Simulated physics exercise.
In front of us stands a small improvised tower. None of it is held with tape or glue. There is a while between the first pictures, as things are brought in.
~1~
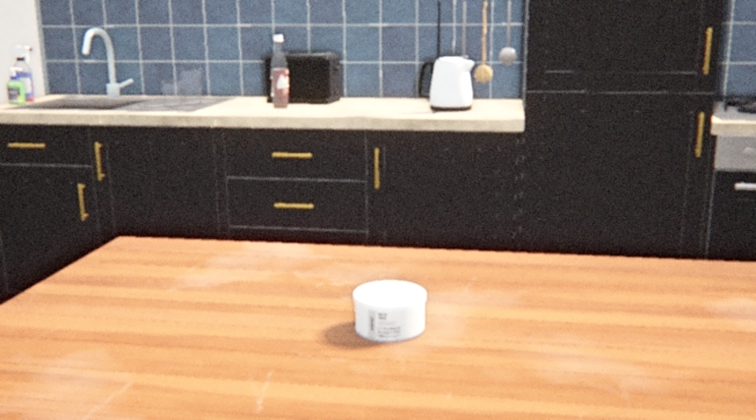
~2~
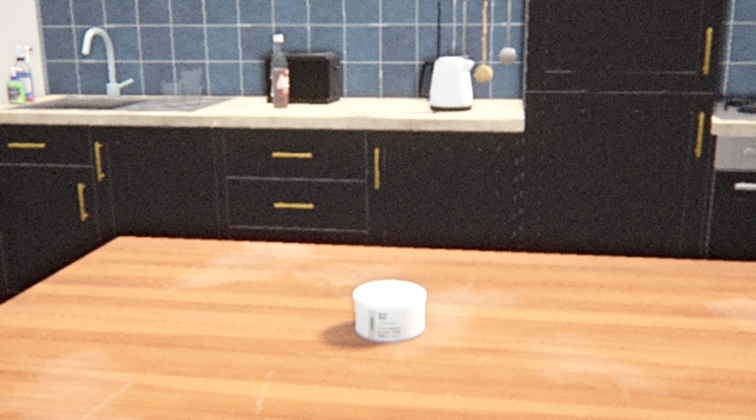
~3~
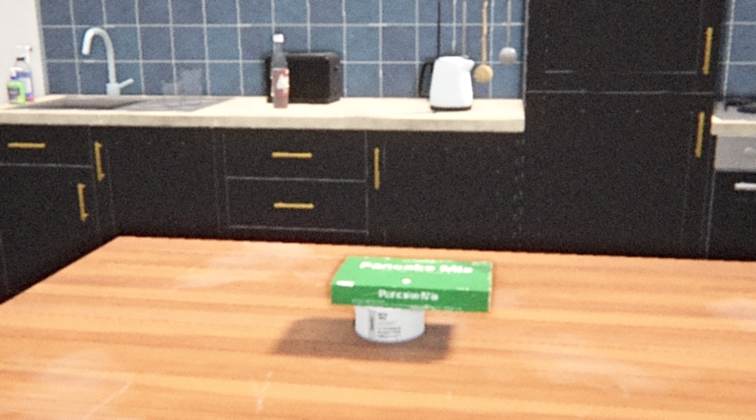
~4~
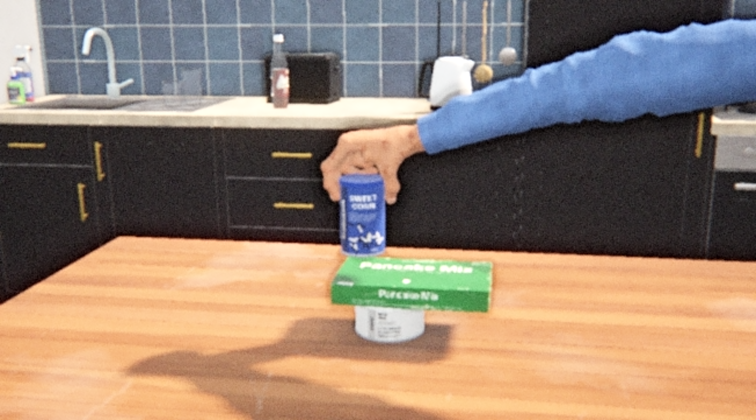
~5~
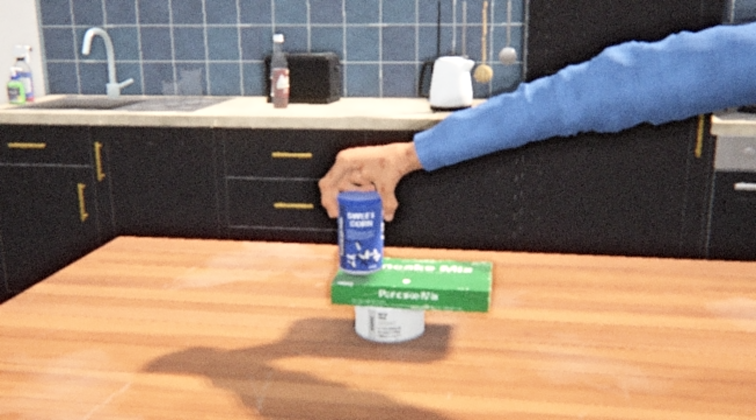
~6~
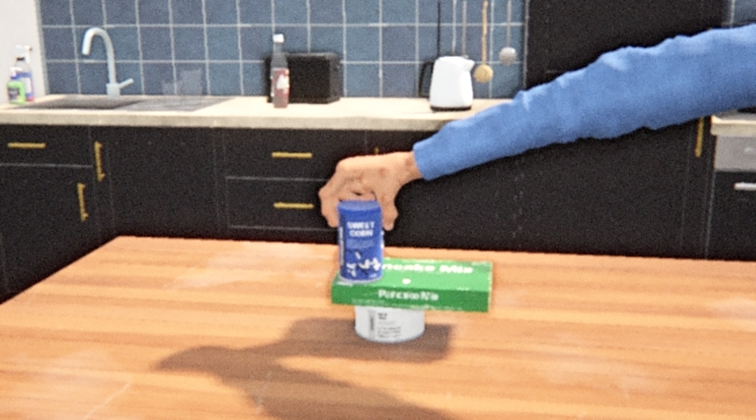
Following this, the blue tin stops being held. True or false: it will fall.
False.
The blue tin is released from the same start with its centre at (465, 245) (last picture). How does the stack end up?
The stack then collapses.
Then, 0.60 s past the last view, things are still on the move.
Then, 1.40 s past the last view, nothing moves.
Then, 2.10 s past the last view, blue tin resting near (359, 242).
Finally, all 3 still in place. Final places as the last picture's camera would see them, blue tin near (358, 242). The stack holds.
